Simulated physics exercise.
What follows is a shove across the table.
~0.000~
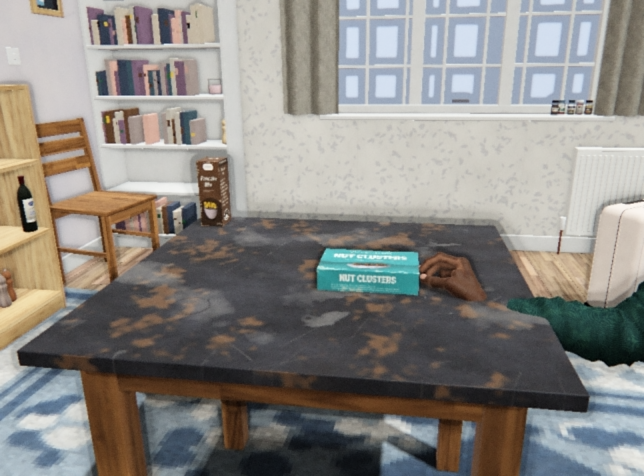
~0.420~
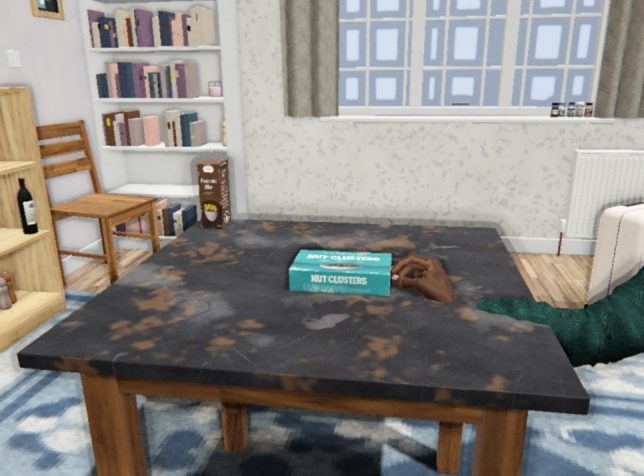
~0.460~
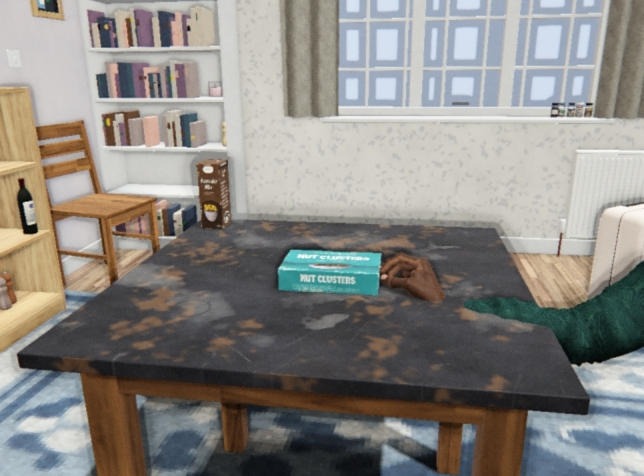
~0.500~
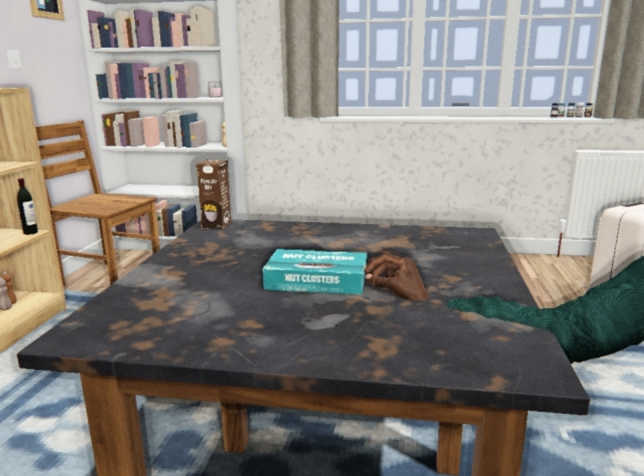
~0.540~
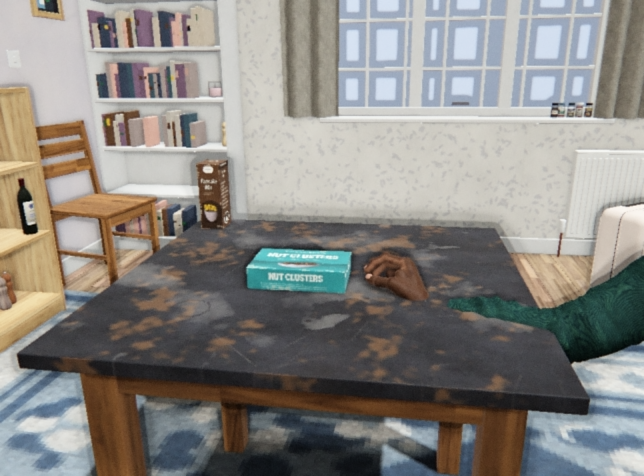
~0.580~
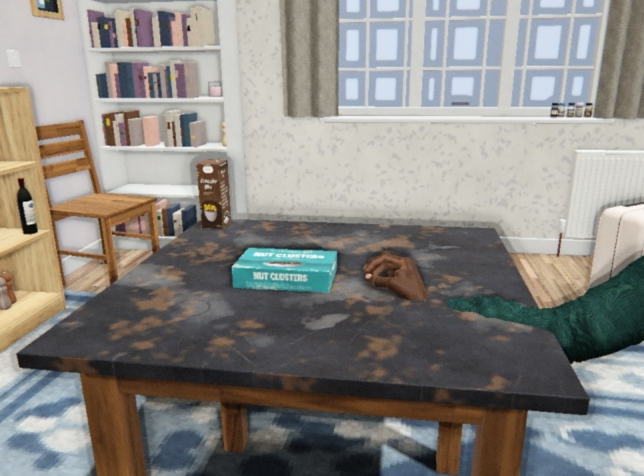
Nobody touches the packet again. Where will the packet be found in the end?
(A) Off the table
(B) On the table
Option B: On the table.
After 0.68 s, turquoise packet shifted about its own width near (258, 267).
After 0.78 s, turquoise packet shifted about its own width near (240, 267).
In the end (1.3 s), moved from the start, turquoise packet. At the end, from the last picture's camera, turquoise packet near (230, 266).
